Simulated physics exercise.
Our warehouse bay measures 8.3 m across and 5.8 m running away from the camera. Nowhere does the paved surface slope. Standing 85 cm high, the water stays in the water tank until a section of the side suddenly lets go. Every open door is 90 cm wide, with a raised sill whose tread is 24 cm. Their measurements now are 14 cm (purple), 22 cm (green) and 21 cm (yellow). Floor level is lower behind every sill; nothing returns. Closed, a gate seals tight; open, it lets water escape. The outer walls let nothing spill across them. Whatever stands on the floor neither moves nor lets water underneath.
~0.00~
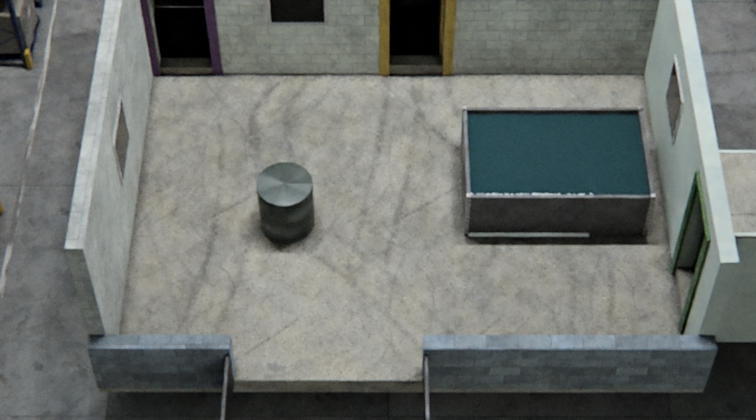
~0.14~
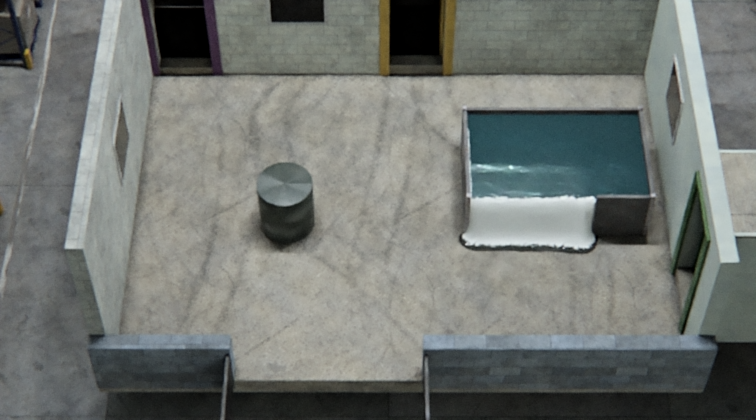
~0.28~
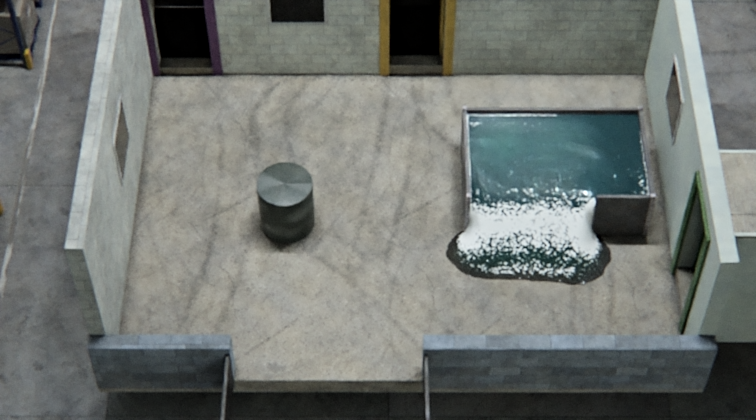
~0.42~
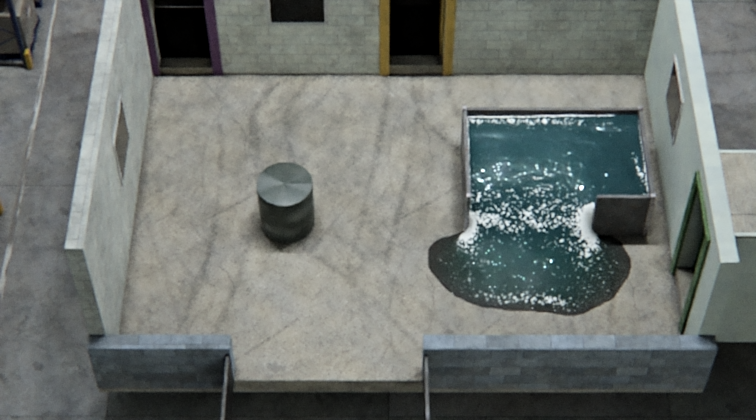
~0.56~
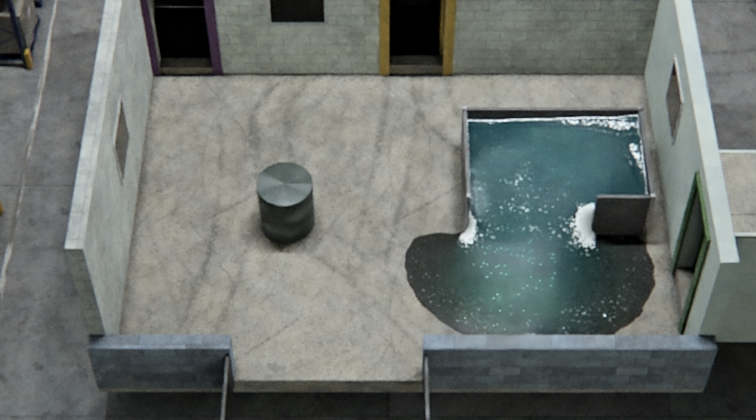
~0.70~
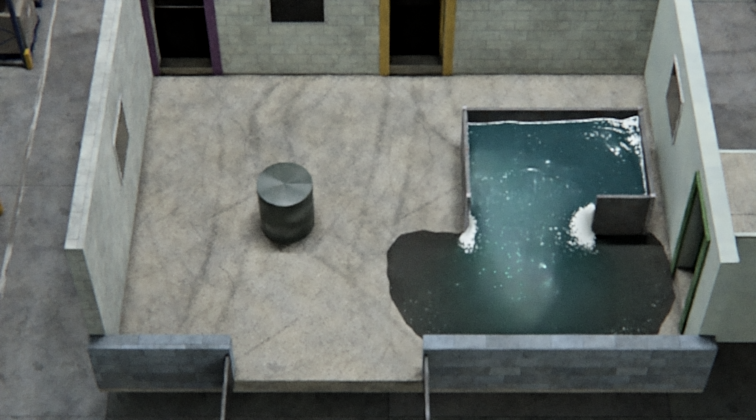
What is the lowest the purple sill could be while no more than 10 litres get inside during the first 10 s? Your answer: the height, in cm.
About 11 cm.
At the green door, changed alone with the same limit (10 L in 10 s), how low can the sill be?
The green door needs around 23 cm.
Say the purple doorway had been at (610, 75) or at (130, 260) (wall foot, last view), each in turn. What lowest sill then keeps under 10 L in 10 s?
You'd want about 19 cm there first, then about 12.5 cm.
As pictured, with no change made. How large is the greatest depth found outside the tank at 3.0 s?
It gets to close to 35 centimetres there.
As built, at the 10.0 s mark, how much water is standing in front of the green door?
About 10.0 centimetres deep.
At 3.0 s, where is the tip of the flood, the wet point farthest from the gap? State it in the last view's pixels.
The farthest wet point sits near (116, 366) in the last view.
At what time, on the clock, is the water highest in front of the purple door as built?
Near 7.5 seconds.
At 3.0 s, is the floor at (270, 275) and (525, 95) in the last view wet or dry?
First spot soaked, second spot untouched.
After 1.4 s water covers 25 % of the floor, deepest (56 cm) near (514, 366); it has not reached the purple door.
After 3.0 s water covers 40 % of the floor, deepest (35 cm) near (663, 366); it has not reached the purple door.
After 10.0 s water covers 95 % of the floor, deepest (12 cm) near (153, 83); 11 cm at the purple door, 0 litres in over its 14 cm sill.
At the purple door as built, the water arrived by 5.4 s and peaked near 13 cm at 7.4 s.
Run again over the same 10 s with other heights there, 17 litres in over 10 cm, 0 litres over 13.5 cm. The limit of 10 litres is kept from about 11 cm up.
